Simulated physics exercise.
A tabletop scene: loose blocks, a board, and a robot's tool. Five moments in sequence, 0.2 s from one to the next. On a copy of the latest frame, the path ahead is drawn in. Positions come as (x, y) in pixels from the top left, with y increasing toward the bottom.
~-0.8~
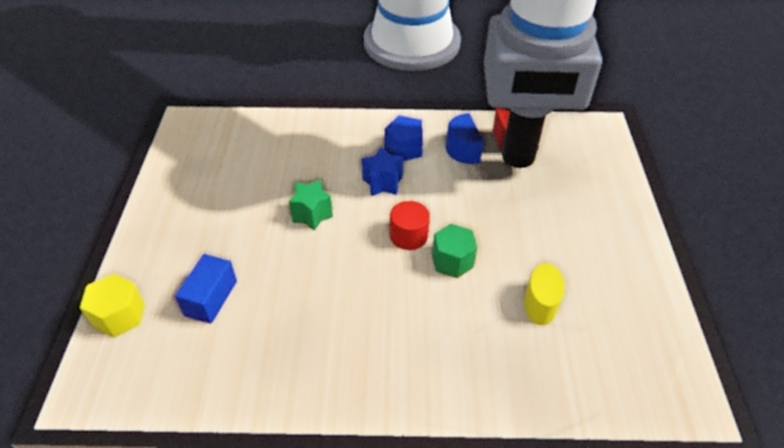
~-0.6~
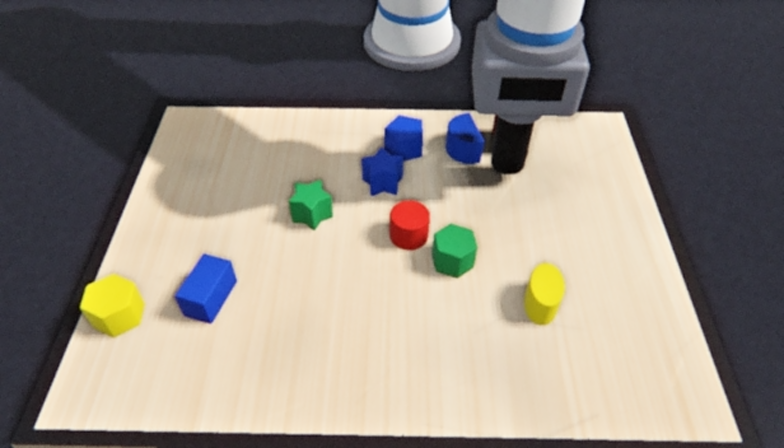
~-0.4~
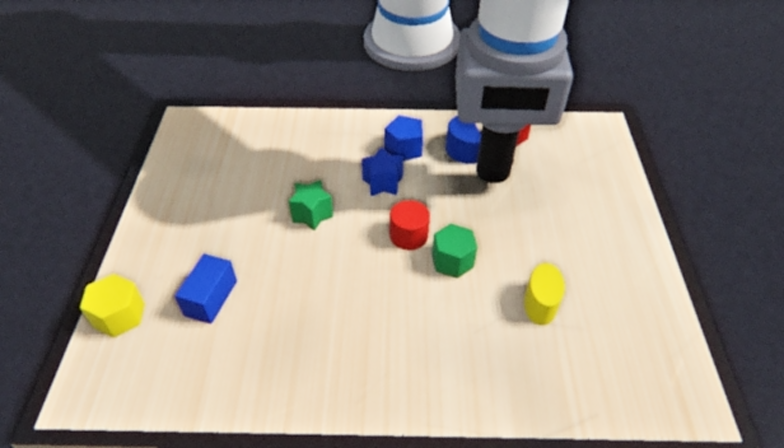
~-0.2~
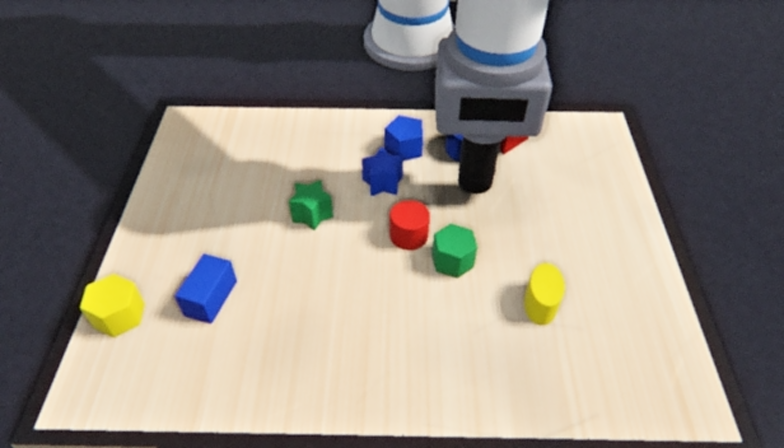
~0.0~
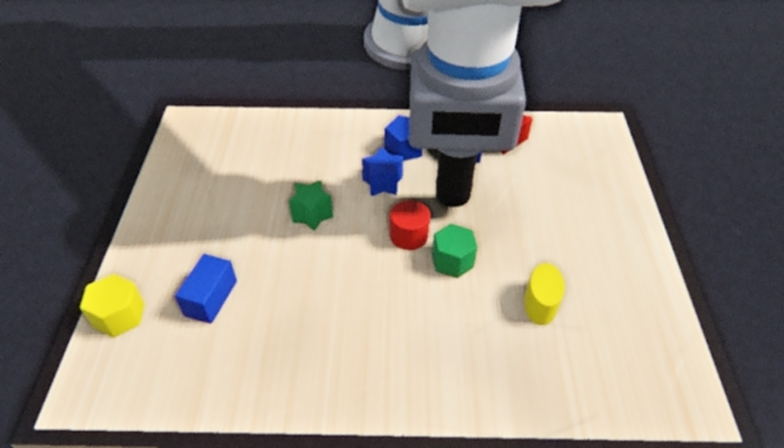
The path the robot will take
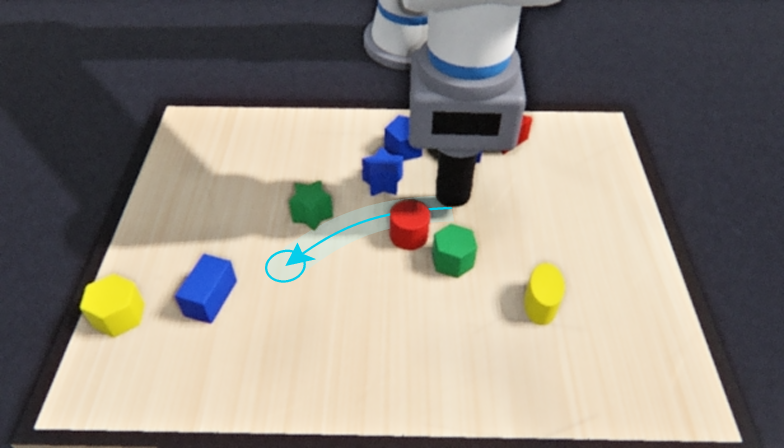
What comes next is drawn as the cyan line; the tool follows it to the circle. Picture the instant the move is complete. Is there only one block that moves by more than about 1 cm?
I'd say yes.
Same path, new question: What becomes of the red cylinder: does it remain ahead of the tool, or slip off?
Slipped loose.
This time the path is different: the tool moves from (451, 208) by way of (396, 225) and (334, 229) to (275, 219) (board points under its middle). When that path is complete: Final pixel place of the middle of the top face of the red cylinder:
Its top middle is near (369, 238).
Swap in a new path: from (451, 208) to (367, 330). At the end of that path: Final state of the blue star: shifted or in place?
It keeps its spot.
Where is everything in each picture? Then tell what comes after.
The first picture shows tool tip at (518, 158); block tops, green star at (309, 193); red cylinder at (410, 214).
The second picture shows tool at (507, 164); blocks unchanged.
The third picture shows tool at (493, 172); blocks unchanged.
The fourth picture shows tool at (475, 183); blocks unchanged.
The fifth picture shows tool at (453, 196); green star at (309, 193); red cylinder at (410, 214).
Path on the board, from (451, 208) via (392, 214) and (336, 233), ending at (285, 266).
The first path, step by step. One third of the way, tool at (392, 202); red cylinder at (396, 221).
Two thirds of the way, tool at (334, 221); red cylinder at (395, 222).
At the end, tool at (283, 254); green star in place; red cylinder at (395, 222).
